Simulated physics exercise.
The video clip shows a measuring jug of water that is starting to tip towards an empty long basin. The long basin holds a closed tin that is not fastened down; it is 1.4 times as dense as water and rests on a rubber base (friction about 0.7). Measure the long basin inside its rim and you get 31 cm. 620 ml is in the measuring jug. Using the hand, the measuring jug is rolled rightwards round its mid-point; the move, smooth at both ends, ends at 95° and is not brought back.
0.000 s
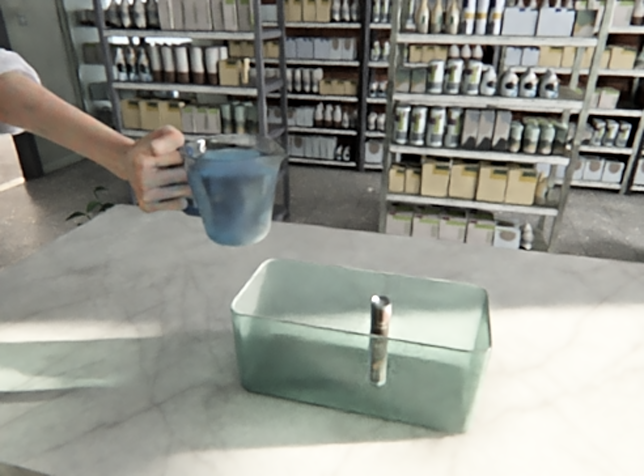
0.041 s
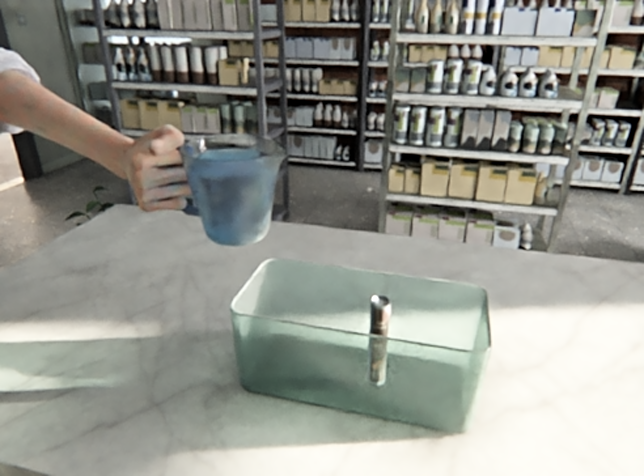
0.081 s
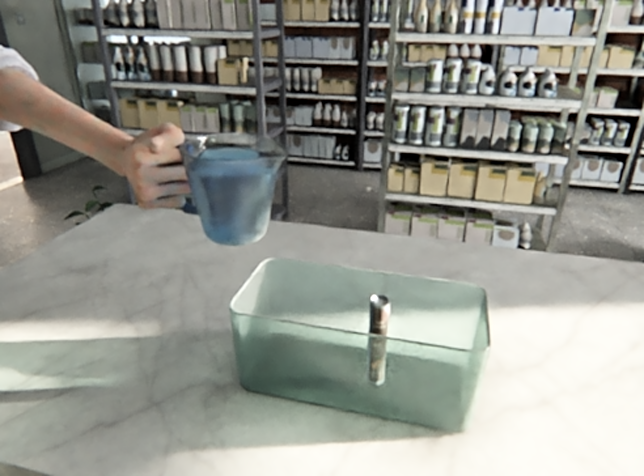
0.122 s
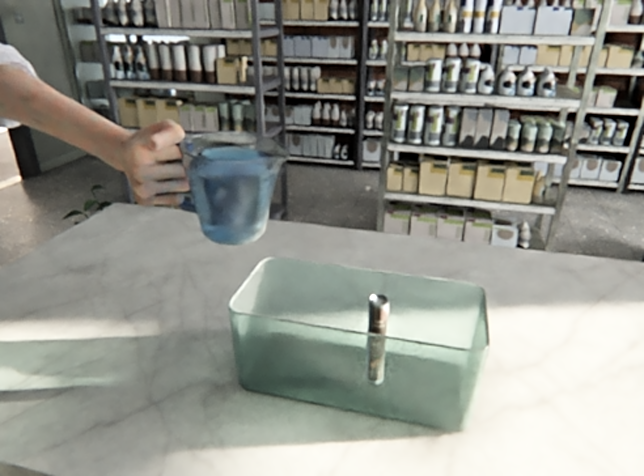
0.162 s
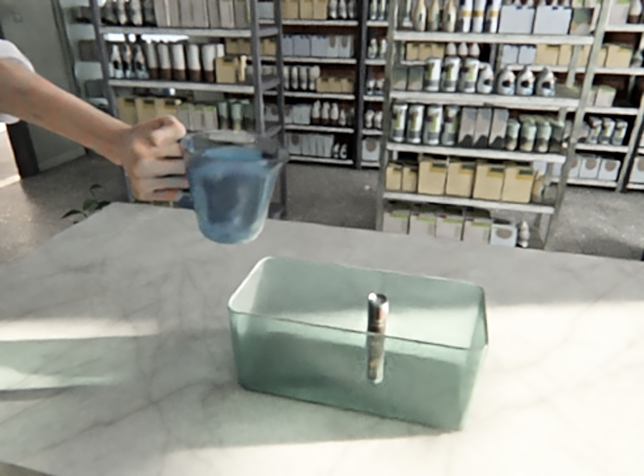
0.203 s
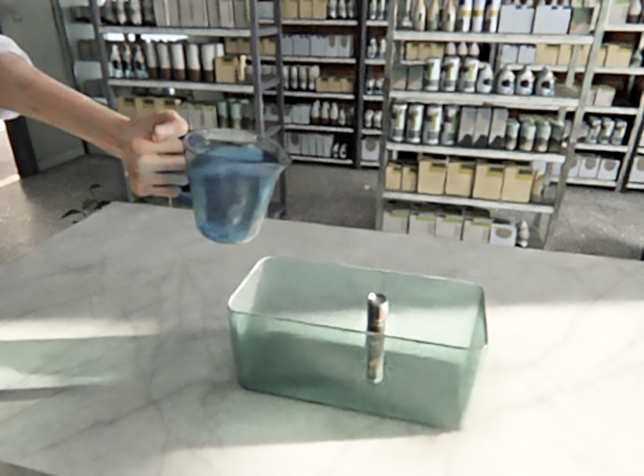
In the video, a hand holds a clear jug of blue-tinted water above a marble-look table, near a long greenish basin with a small metallic cylinder inside. The jug stays nearly still, then the hand tilts it slightly rightwards.
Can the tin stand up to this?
It is left standing.
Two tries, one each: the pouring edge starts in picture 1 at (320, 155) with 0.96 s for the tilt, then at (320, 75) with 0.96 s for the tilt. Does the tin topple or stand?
The tin overturns the first time and overturns the second time.
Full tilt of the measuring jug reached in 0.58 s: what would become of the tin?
Then the tin does not tip.
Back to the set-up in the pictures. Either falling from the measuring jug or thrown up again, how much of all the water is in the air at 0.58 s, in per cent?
Around 20 in a hundred.
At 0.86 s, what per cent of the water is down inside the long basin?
About 58 %.
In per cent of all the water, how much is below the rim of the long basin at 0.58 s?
Roughly 5 per cent.
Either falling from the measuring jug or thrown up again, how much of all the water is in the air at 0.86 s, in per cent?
Near 18 percent.
After 0.58 s the tilt is 63° and 76 per cent is still to pour; the tin stands where it began.
After 0.86 s the tilt is 92° and 25 per cent is still to pour; the tin stands where it began.
After 1.15 s the tilt is 95° and 2 per cent is still to pour; the tin stands where it began.
After 1.46 s the tilt is 95° and 0 per cent is still to pour; the tin stands where it began.
In the end the tin stands where it began.
